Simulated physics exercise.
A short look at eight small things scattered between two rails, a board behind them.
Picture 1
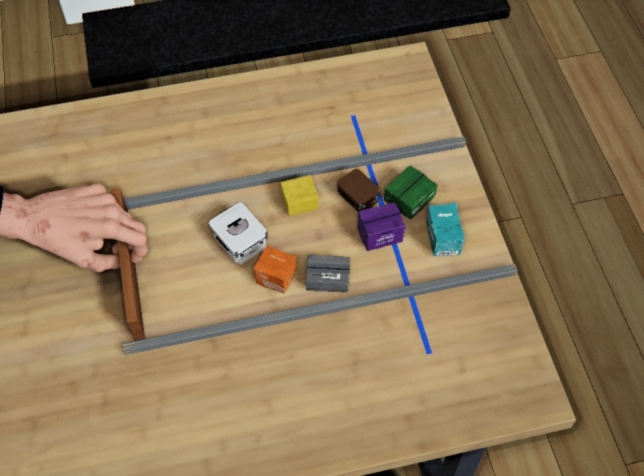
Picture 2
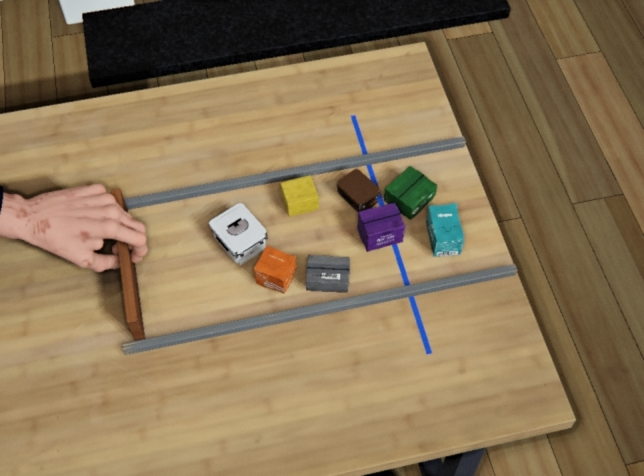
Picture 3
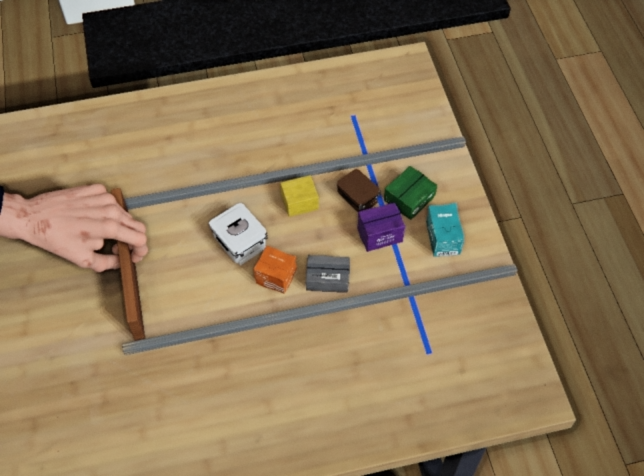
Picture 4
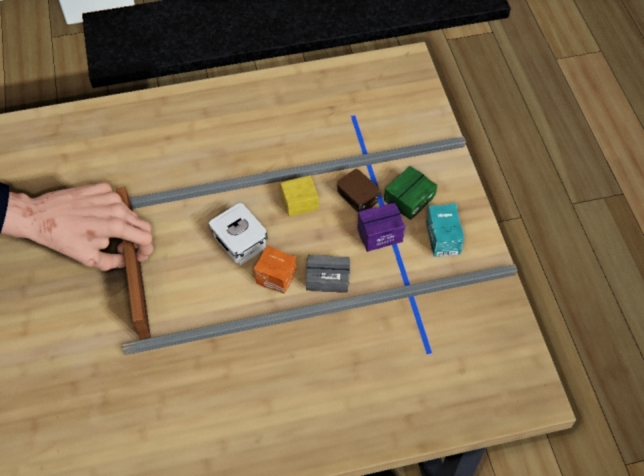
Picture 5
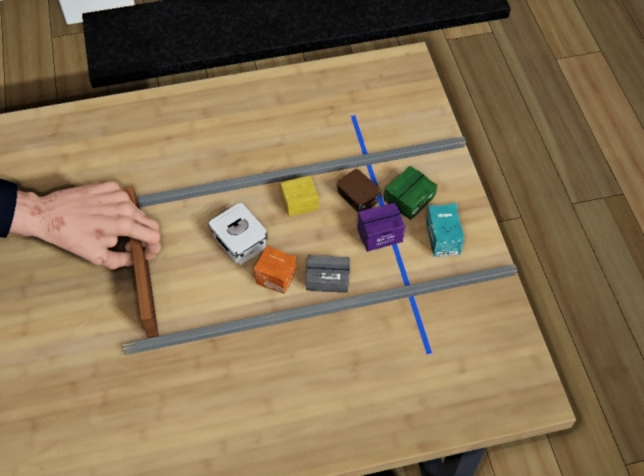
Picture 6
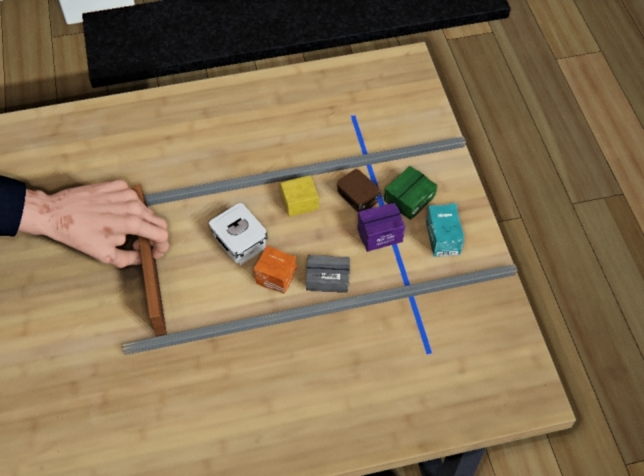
Hand sliding a wooden board slowly right between two grey rails, toward eight small coloured boxes sitting still around a blue line.
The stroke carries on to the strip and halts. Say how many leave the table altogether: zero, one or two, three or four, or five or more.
The number that fall off is zero.
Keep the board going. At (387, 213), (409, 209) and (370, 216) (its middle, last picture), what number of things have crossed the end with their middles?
In that order 0, 2 and 0.
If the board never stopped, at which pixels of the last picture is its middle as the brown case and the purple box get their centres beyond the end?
For the brown case at (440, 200), for the purple box at (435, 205).
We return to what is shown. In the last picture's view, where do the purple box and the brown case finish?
The purple box at (448, 215), the brown case at (426, 180).
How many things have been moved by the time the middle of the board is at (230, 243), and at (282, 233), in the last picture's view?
The counts are 1 and 3.
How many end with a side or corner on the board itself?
In contact: 3.
Soon after, none off yet; turquoise box at rest near (445, 230); green box at rest near (410, 193); purple box at rest near (381, 227).
In the end, the number that fall off is zero.
